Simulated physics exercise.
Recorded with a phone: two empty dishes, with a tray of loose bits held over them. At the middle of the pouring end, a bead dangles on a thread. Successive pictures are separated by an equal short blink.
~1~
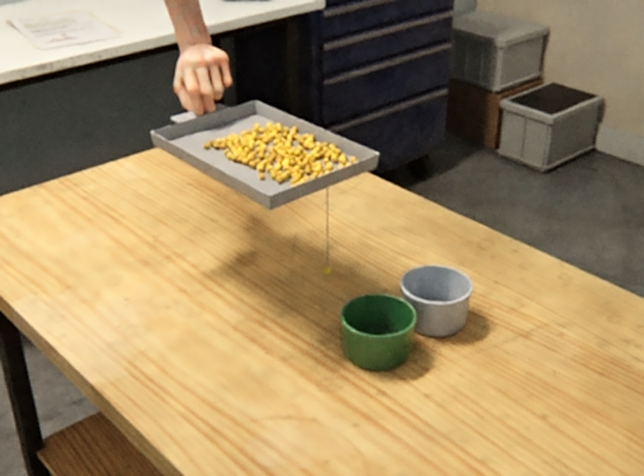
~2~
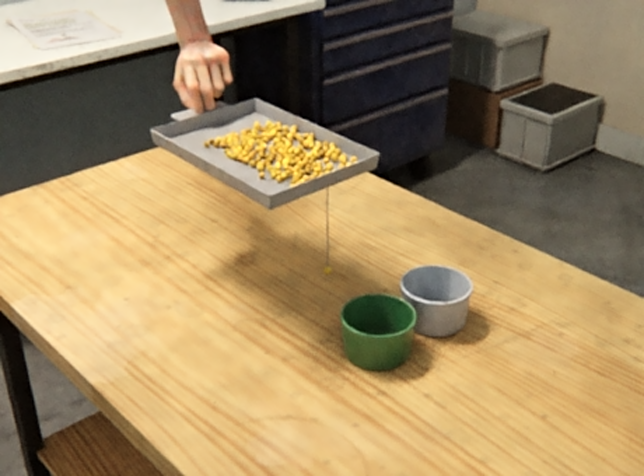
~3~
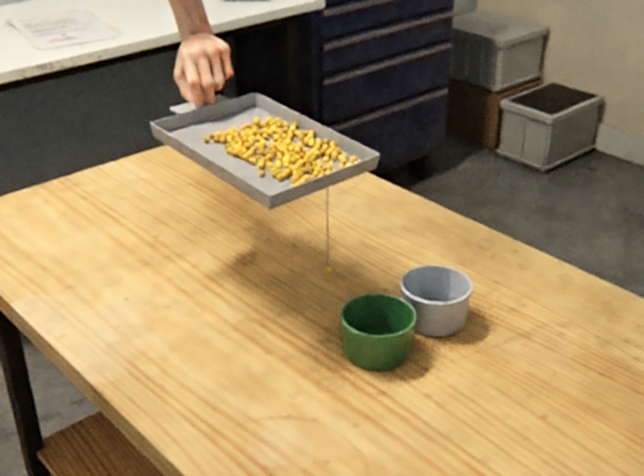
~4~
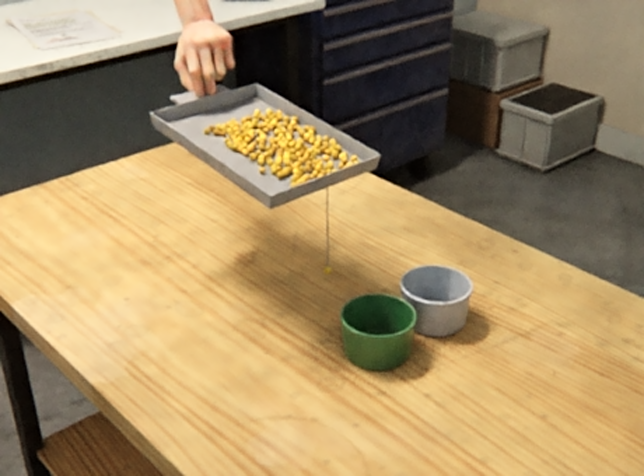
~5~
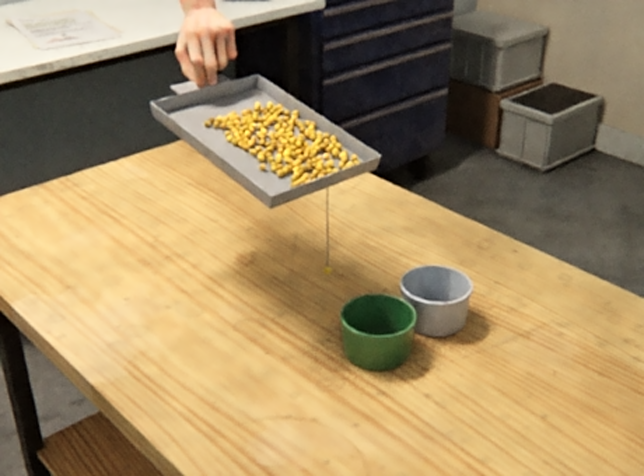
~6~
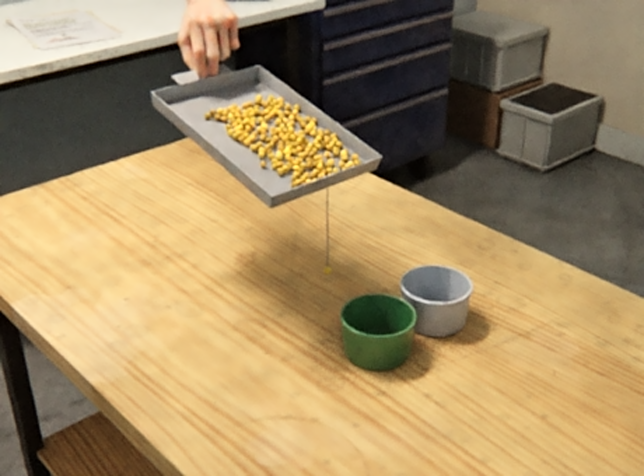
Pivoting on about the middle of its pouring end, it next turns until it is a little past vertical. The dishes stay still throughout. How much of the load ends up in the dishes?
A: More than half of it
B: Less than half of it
Less than half of it (B).
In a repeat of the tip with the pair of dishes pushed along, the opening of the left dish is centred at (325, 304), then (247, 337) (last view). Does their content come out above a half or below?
Try 1: The greater share; try 2: A lesser share.
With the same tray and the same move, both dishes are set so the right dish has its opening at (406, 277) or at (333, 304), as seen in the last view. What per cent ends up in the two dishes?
90, then 40 %.
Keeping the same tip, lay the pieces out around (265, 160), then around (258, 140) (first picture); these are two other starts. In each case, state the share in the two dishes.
Roughly 40 per cent, then 30 per cent.
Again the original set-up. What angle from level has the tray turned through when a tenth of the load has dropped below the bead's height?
Around 110 degrees of turn.
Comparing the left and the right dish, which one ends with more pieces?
It turns out to be the left-positioned one.
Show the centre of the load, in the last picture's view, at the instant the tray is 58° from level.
Centre estimate: (329, 147).
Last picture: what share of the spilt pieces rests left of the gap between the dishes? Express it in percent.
Share on the left: Near 90 %.
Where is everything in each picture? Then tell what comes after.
Corners of the pouring end at (270, 194) and (376, 153), level; middle of the load at (283, 154), puffed corn balls; left dish at (404, 345); right dish at (462, 312); bead on its thread at (328, 270), in the first frame.
Corners of the pouring end at (270, 194) and (376, 154), level; middle of the load at (283, 153), in the second frame.
Corners of the pouring end at (270, 194) and (377, 154), tipped barely, level across its low end; middle of the load at (284, 151), in the third frame.
Corners of the pouring end at (271, 194) and (378, 155), tipped a little, level across its low end; middle of the load at (284, 147), in the fourth frame.
Corners of the pouring end at (272, 194) and (378, 155), tipped a little, level across its low end; middle of the load at (284, 143), in the fifth frame.
Corners of the pouring end at (273, 194) and (379, 156), tipped a little, level across its low end; middle of the load at (285, 139); left dish at (404, 345); right dish at (462, 312), in the sixth frame.
Soon after the last picture, tray tipped steeply; all on the tray.
A little later, tray tipped right over; all on the tray.
Later still, tray tipped past a quarter turn; about a quarter in the left dish; a small part in the right dish; about two thirds outside both.
At rest, tray tipped past a quarter turn; about a quarter in the left dish; a small part in the right dish; about two thirds outside both.
